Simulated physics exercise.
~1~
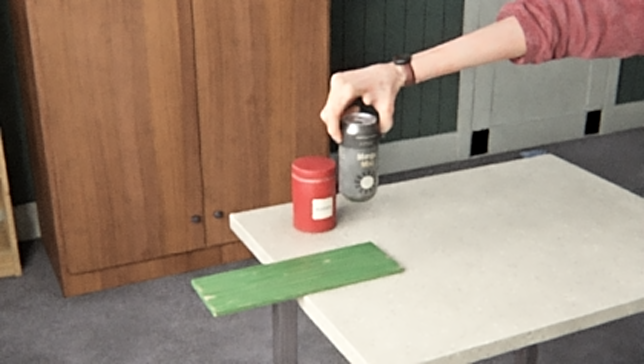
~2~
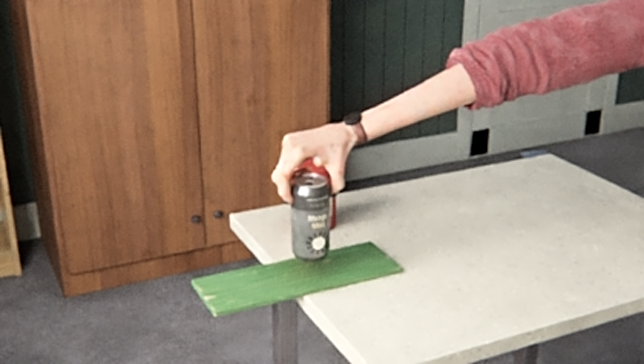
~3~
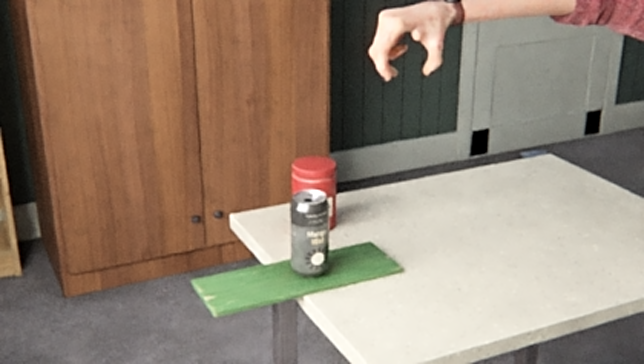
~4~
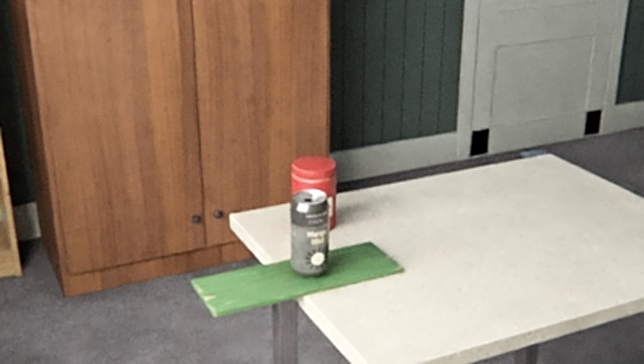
The clip opens on a pale tabletop with a green plank jutting out past its left end, a red jar standing just behind the plank, and a hand holding a dark grey can beside the jar. The hand carries the can left and down, bringing it in front of the jar and over the plank. It sets the can upright on the green board, then lets go and draws back up and to the right. The arm leaves the view. The can stays standing on the plank, which remains balanced over the table's edge, with the red jar still in place behind.
